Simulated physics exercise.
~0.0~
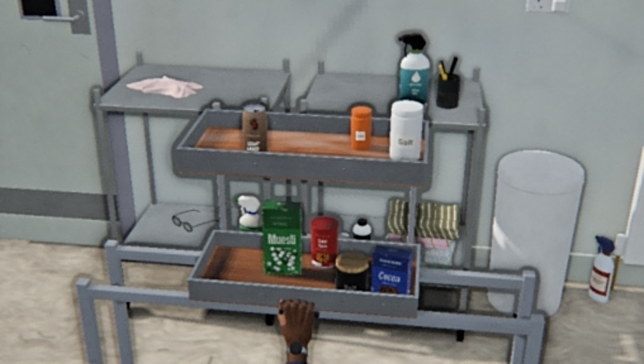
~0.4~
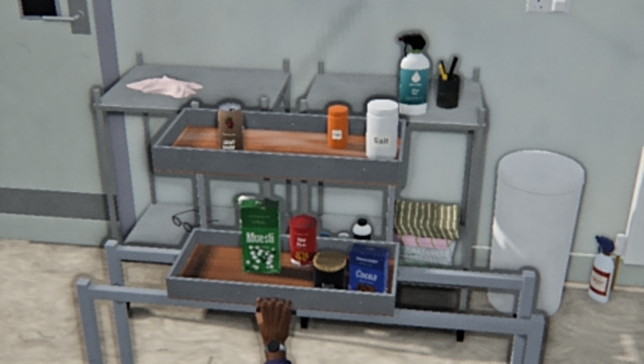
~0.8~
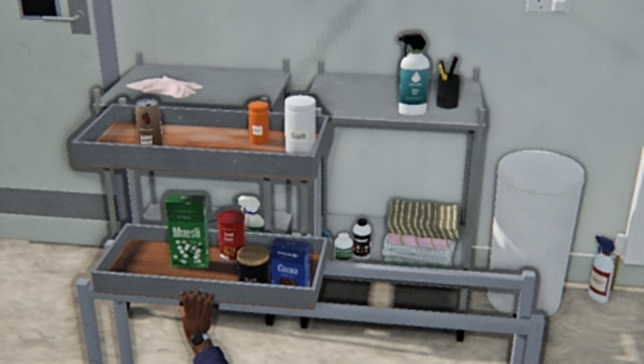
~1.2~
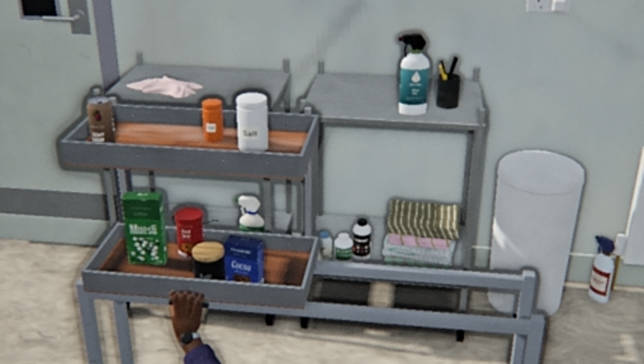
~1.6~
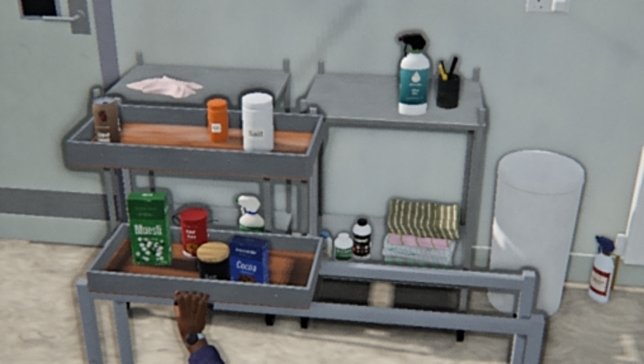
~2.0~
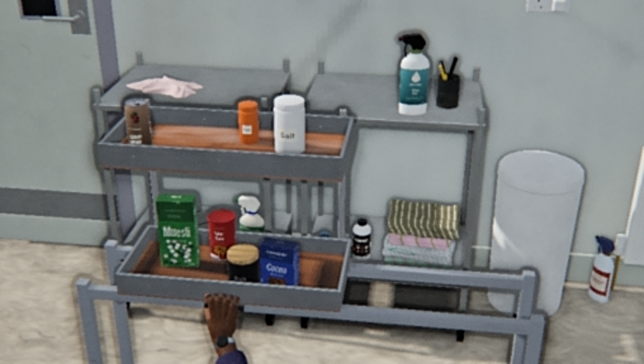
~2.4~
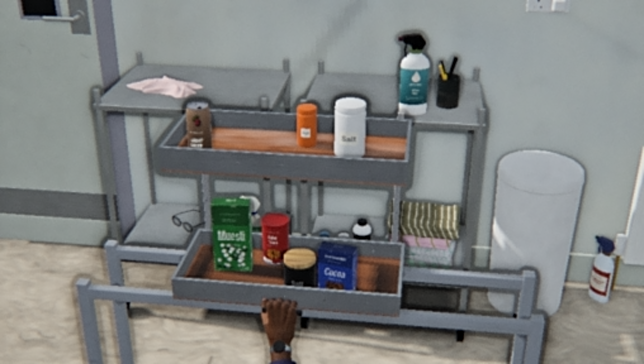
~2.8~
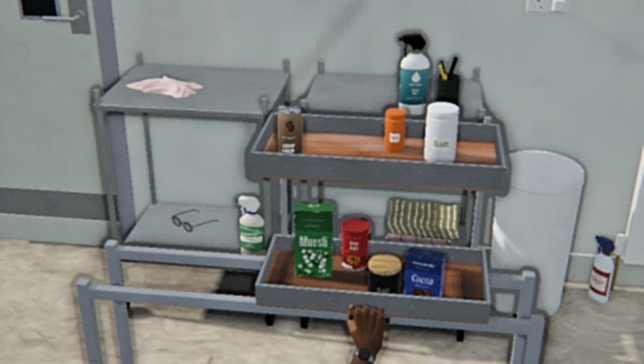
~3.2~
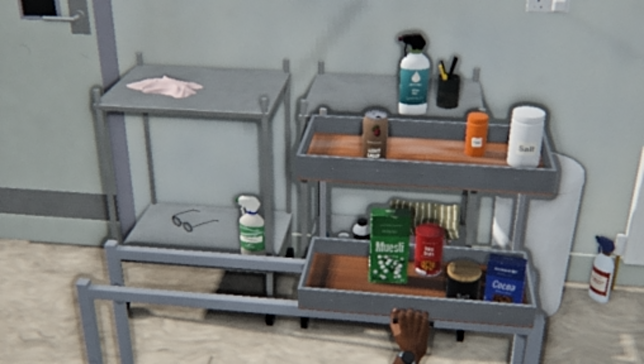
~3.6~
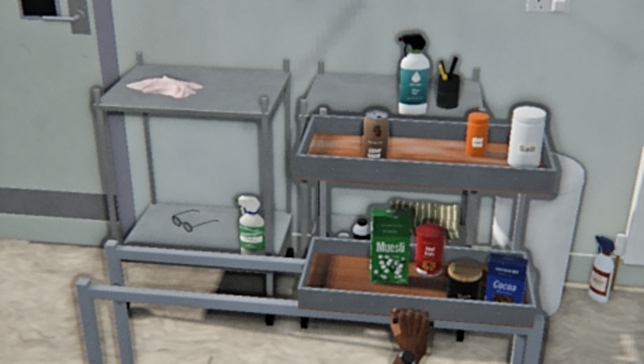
Hand sliding a two-tier grey tray of jars, tins and packets left, then right past its starting place, everything staying upright.
